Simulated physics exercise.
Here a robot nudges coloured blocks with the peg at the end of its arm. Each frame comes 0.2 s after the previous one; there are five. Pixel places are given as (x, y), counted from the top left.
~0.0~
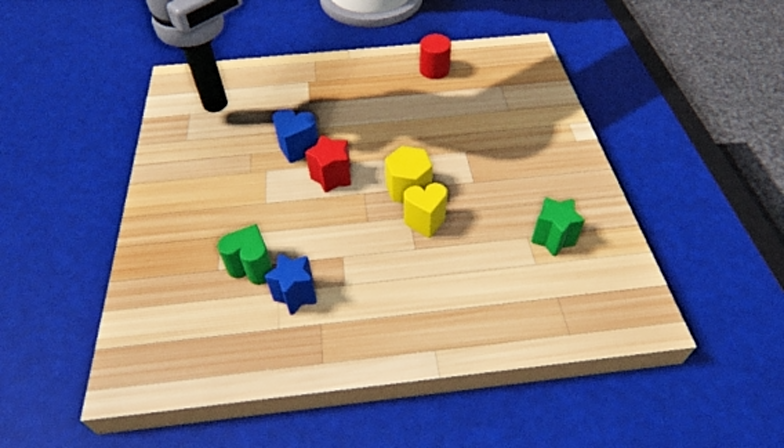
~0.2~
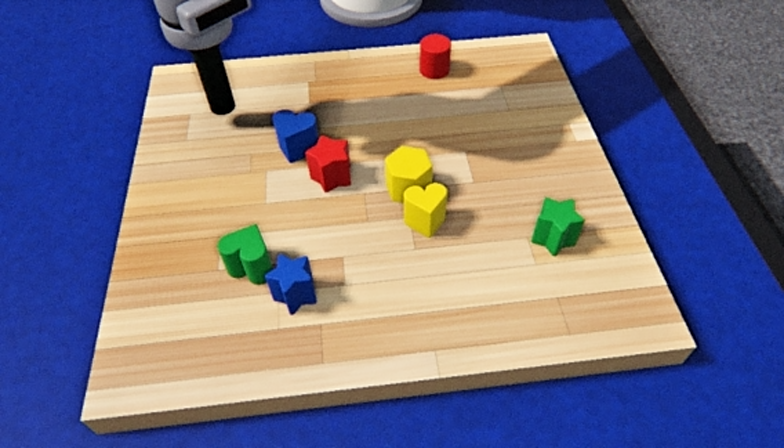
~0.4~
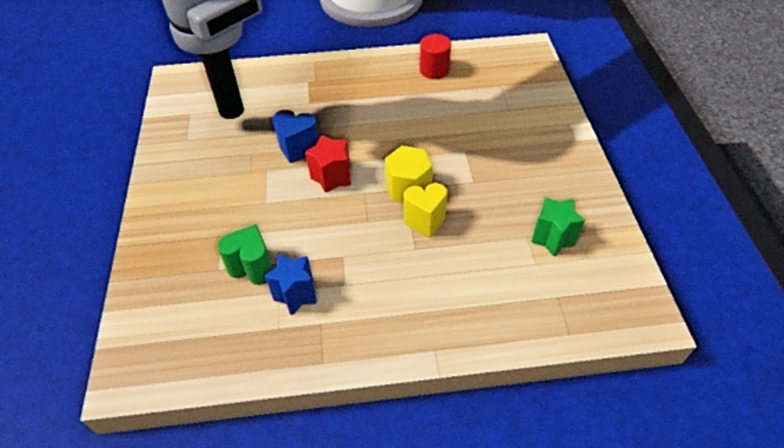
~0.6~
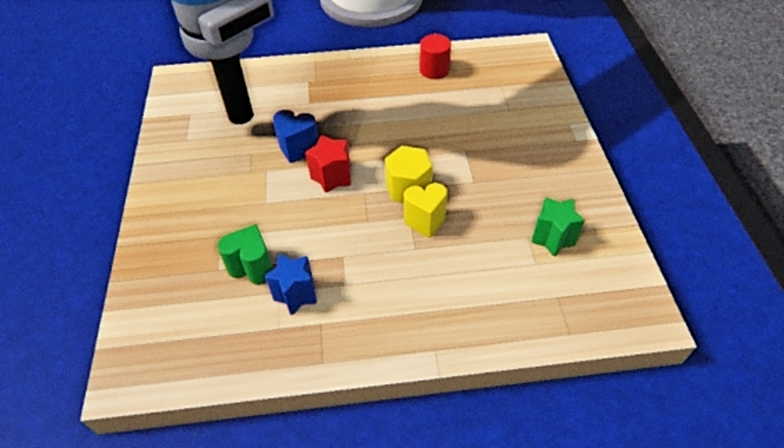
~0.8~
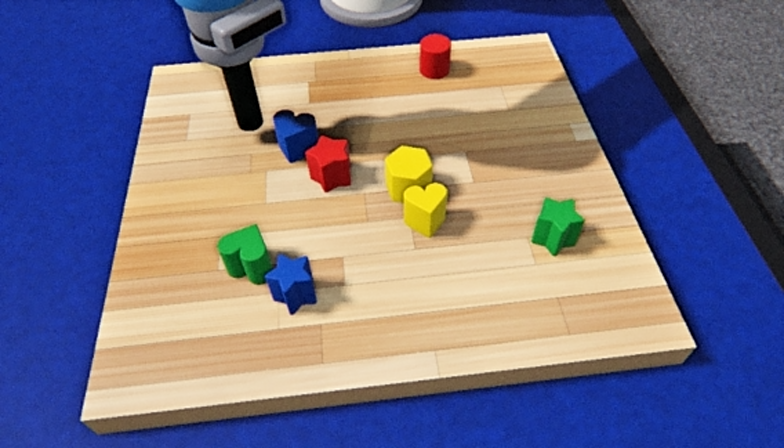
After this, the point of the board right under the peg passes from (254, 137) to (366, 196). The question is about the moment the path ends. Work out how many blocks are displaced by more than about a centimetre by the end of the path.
It displaces three or more.
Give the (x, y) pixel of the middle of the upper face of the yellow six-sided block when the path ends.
The centre of its top face lies at (434, 163).
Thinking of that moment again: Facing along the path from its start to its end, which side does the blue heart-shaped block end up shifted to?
It gets pushed left.
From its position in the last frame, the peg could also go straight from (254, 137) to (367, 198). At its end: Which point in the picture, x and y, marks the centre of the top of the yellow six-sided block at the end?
Its top centre lands on (434, 164).
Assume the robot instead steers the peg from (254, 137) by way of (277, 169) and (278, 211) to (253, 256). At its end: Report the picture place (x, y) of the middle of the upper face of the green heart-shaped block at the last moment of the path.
The green heart-shaped block ends near (229, 265).
What follows on the original path. One third of the way, peg at (287, 142); blue heart-shaped block at (321, 128), turned 20° anticlockwise; red star at (334, 151), turned 20° clockwise.
Two thirds of the way, peg at (325, 162); blue heart-shaped block at (335, 127), turned 25° anticlockwise; red star at (357, 159), turned 20° clockwise.
At the end, peg at (365, 183); blue heart-shaped block at (335, 127), turned 25° anticlockwise; red star at (395, 175), turned 20° anticlockwise; yellow six-sided block at (434, 163), turned 20° anticlockwise; yellow heart-shaped block in place.
